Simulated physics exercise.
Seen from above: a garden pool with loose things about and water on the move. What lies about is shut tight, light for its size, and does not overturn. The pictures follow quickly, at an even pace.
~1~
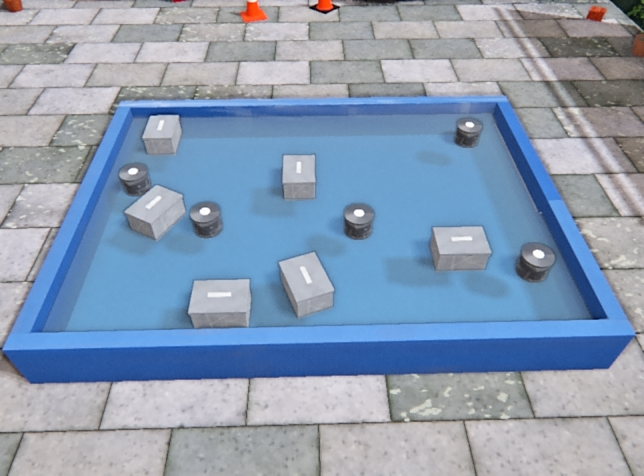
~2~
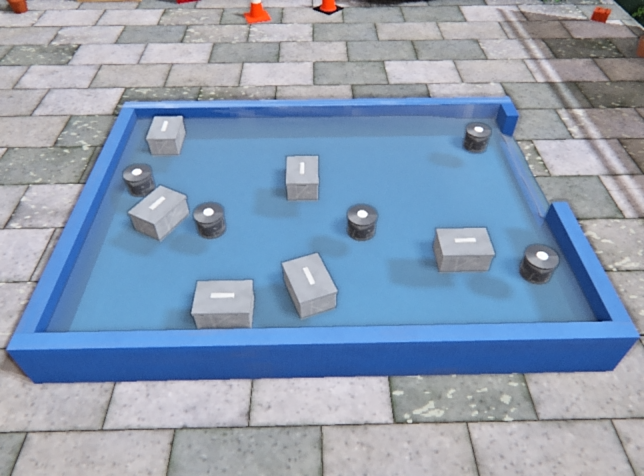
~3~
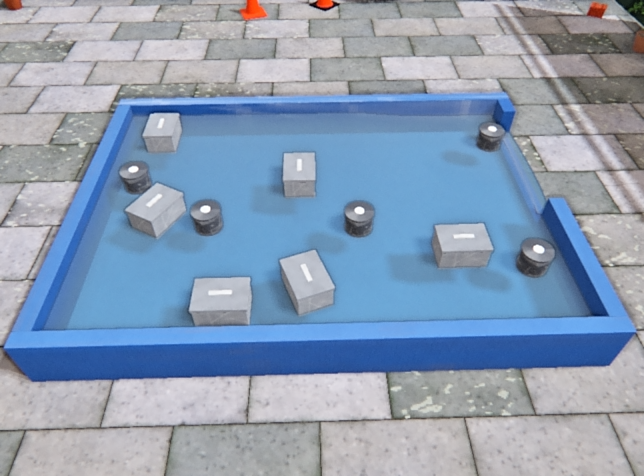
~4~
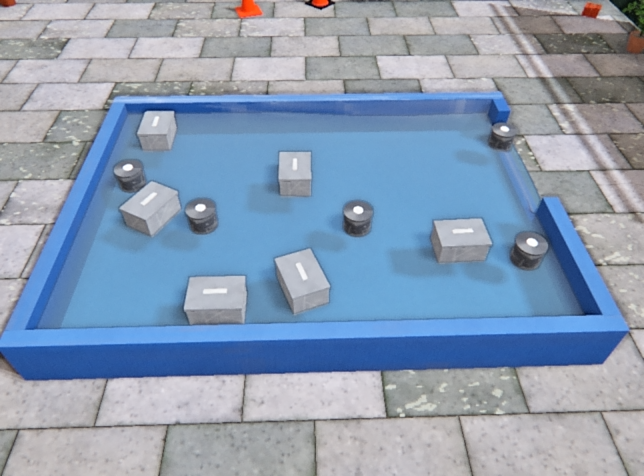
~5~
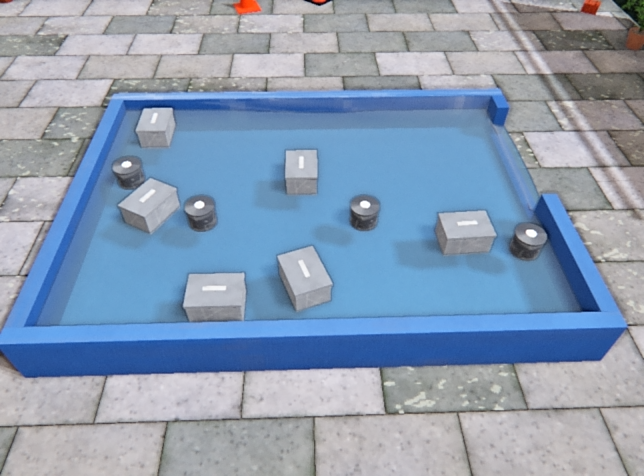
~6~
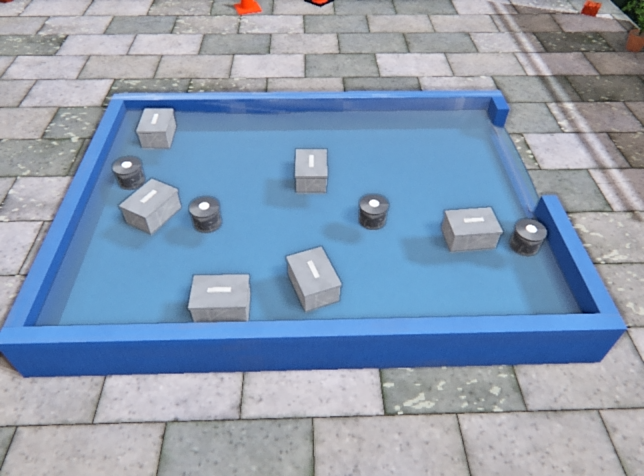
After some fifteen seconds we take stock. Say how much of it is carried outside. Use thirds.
That comes to from one to two thirds.
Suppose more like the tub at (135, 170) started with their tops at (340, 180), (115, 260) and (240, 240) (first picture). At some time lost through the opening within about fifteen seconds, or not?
In that order: Out, left behind, no.
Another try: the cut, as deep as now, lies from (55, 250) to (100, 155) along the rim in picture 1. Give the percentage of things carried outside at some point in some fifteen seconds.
I make it 60 per cent.
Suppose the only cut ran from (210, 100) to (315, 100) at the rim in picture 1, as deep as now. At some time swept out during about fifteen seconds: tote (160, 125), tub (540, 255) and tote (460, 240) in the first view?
One after the other: Carried outside, still in, no.
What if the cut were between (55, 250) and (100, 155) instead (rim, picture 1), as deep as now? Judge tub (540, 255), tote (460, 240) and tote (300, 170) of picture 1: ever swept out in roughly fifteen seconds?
In that order: Inside, stays, yes.
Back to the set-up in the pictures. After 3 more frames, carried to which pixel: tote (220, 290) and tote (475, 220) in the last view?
Roughly at (259, 291) and (495, 204).
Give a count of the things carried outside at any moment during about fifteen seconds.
5 of them.
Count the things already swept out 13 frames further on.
The number is 3.
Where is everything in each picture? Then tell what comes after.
A tote at (461, 240) floats; a tub at (538, 255) floats; 0 of 11 have shifted, in the first frame.
A tote at (465, 241) floats; a tub at (542, 257), afloat; 1 of 11 have shifted, in the second frame.
A tote at (463, 237) floats; a tub at (538, 250) floats, close to its start; 1 of 11 have shifted, in the third frame.
A tote at (462, 232), afloat, close to its start; a tub at (532, 243) floats, close to its start; 3 of 11 have shifted, in the fourth frame.
A tote at (467, 224) floats, close to its start; a tub at (531, 234), afloat, close to its start; 5 of 11 have shifted, in the fifth frame.
A tote at (473, 221) floats, close to its start; a tub at (531, 230) floats, close to its start; 6 of 11 have shifted, in the sixth frame.
A moment on, 1 of 11 are out; 10 afloat.
Next, 3 of 11 are out; 8 afloat.
Later, 5 of 11 are out; 6 afloat.
In the end, 5 of 11 are out; 6 afloat.
